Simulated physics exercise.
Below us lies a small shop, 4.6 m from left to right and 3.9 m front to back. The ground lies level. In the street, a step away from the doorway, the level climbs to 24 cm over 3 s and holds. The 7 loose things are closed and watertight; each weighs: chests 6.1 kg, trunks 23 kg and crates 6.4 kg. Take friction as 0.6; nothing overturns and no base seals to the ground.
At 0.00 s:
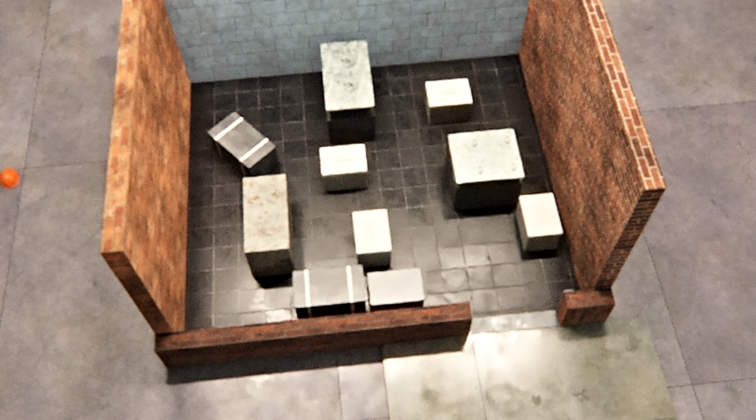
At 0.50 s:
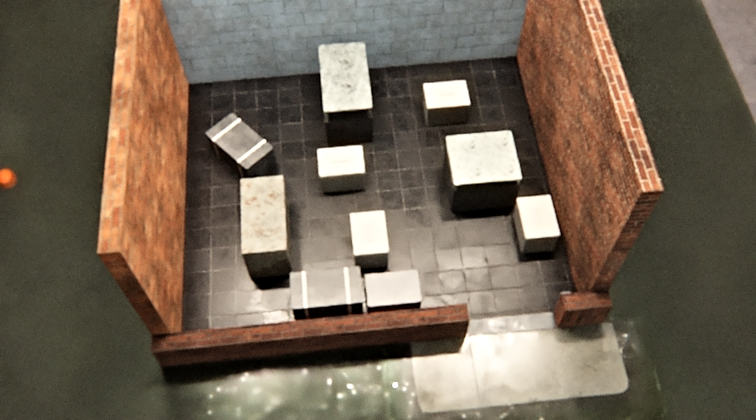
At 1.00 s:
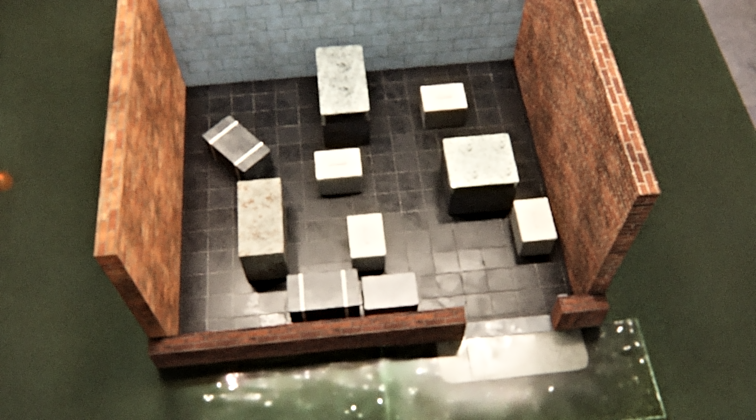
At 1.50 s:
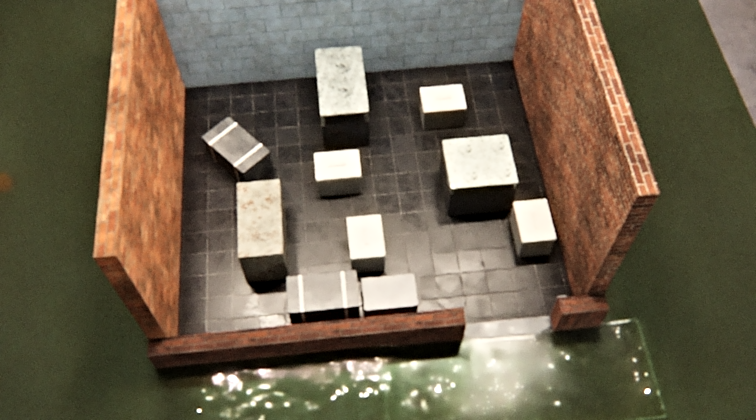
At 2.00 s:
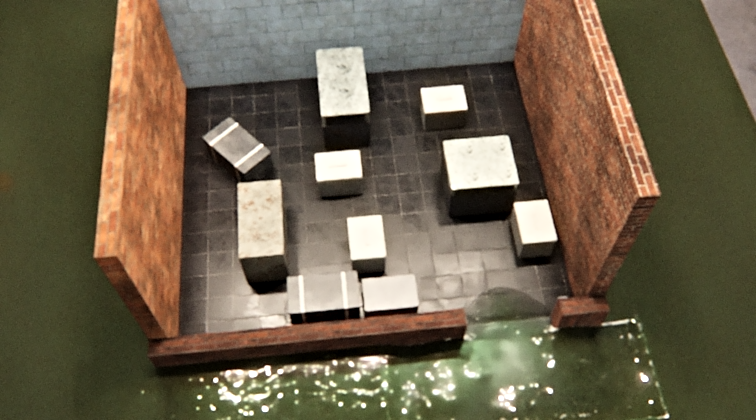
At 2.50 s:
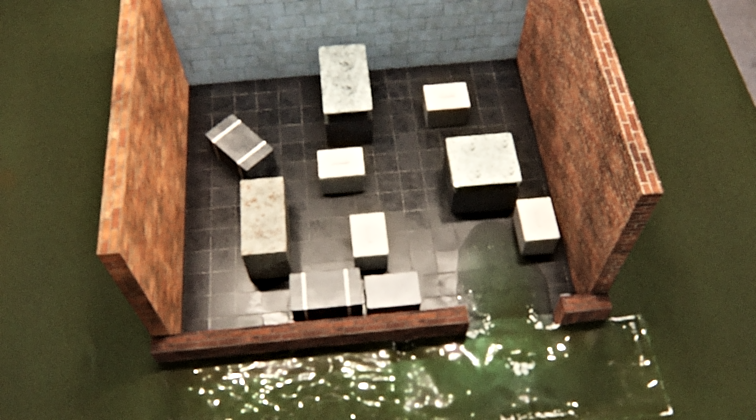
Green water spreads around a small brick-walled shop, then enters through its front doorway.
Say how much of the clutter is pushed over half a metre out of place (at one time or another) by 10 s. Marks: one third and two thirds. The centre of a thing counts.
It is one to two thirds.
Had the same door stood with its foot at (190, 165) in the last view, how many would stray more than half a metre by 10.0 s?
Then 4.
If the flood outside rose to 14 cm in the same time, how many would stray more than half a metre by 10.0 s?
Then 3.
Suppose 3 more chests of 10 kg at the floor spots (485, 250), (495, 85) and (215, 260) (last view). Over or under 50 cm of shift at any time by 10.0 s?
In that order: More, over, under.
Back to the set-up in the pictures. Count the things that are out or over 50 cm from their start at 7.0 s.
By then 3.
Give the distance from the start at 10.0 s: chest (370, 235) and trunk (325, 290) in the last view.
In turn: 50 cm, 0 cm.
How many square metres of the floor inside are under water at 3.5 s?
About 3.5 m2.
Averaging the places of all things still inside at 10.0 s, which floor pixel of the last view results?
At about (341, 200).
After 3.5 s 0 of 7 are over 50 cm from their spots; 1 afloat.
After 4.5 s 1 of 7 are over 50 cm from their spots; 0 afloat.
After 7.0 s 3 of 7 are over 50 cm from their spots; 4 afloat.
After 10.0 s 4 of 7 are over 50 cm from their spots, and 4 have been at some point; 5 afloat.
